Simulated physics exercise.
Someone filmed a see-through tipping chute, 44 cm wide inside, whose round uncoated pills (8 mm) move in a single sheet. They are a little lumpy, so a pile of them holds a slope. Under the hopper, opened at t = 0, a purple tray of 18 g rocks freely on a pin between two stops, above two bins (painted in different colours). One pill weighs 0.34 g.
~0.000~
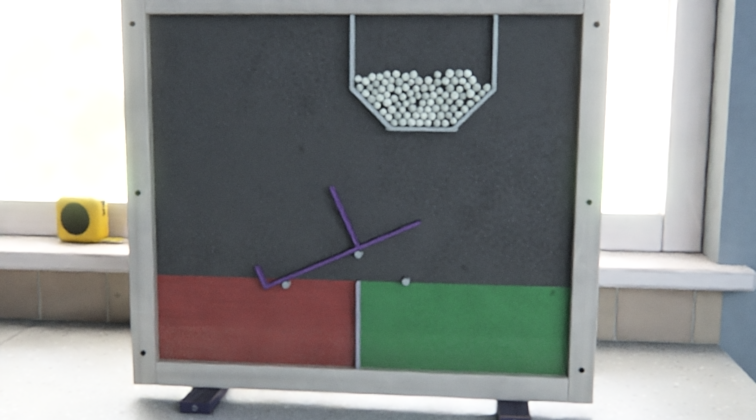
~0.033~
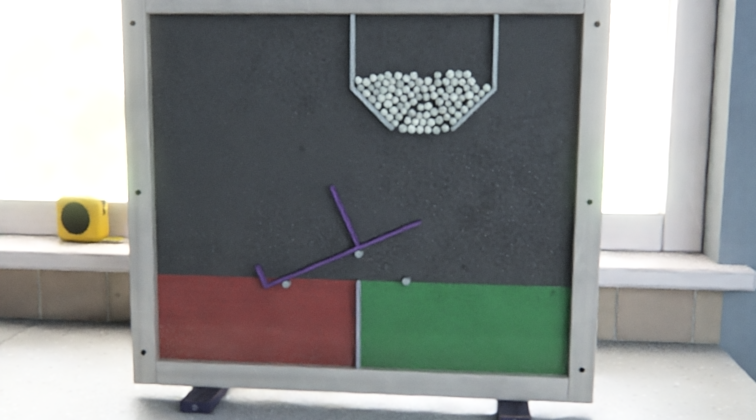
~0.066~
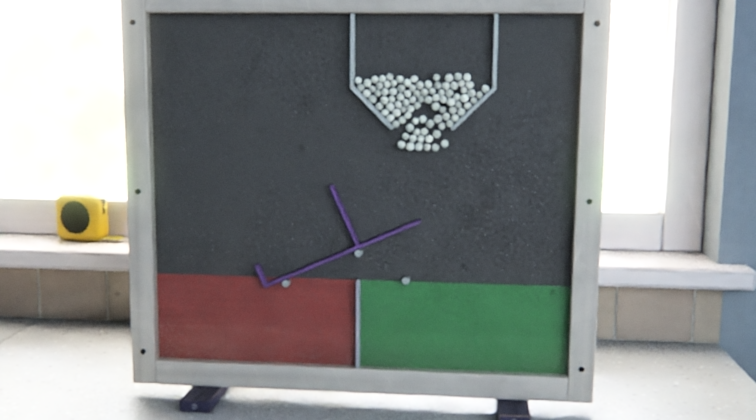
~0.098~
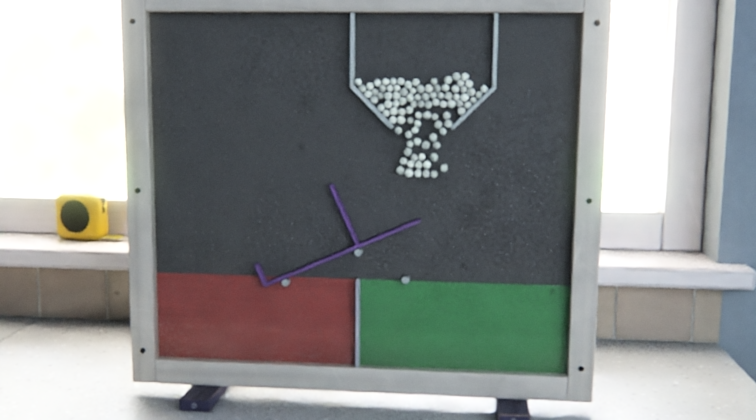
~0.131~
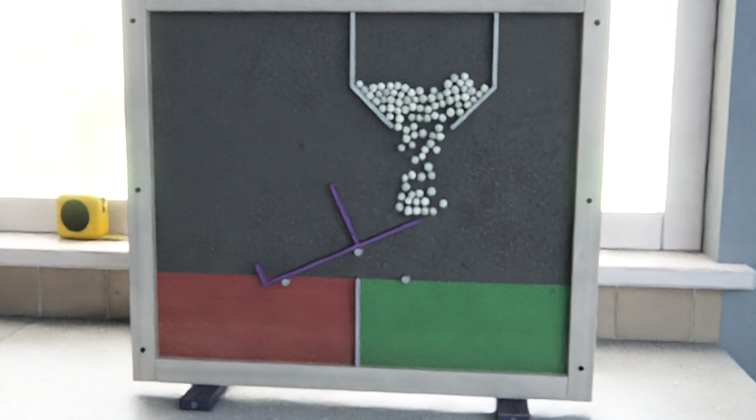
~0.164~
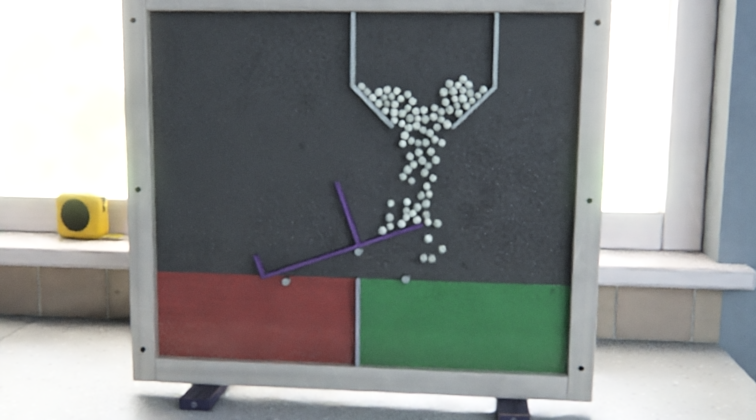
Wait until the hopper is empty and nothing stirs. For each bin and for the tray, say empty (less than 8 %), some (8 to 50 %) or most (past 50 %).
Green bin most, red bin empty, tray empty.
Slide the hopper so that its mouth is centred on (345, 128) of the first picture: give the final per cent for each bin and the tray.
Green bin: 10; red bin: 10; tray: 80.
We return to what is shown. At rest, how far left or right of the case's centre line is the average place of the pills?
About 13 cm to the right.
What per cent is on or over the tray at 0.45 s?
Roughly 25 per cent.
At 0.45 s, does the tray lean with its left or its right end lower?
The right end.
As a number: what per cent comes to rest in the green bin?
About 100 per cent.
After 0.25 s 80 % have left the hopper; tray level; on or over it 50 %, past it to the left 0 %, to the right 25 %.
After 0.45 s 100 % have left the hopper; tray right end down 29°; on or over it 25 %, past it to the left 0 %, to the right 75 %.
After 0.80 s 100 % have left the hopper; tray right end down 4°; on or over it 0 %, past it to the left 0 %, to the right 100 %.
Settled by 1.8 s, green bin 100 %, red bin 0 %, tray 0 %; tray left end down 24°.
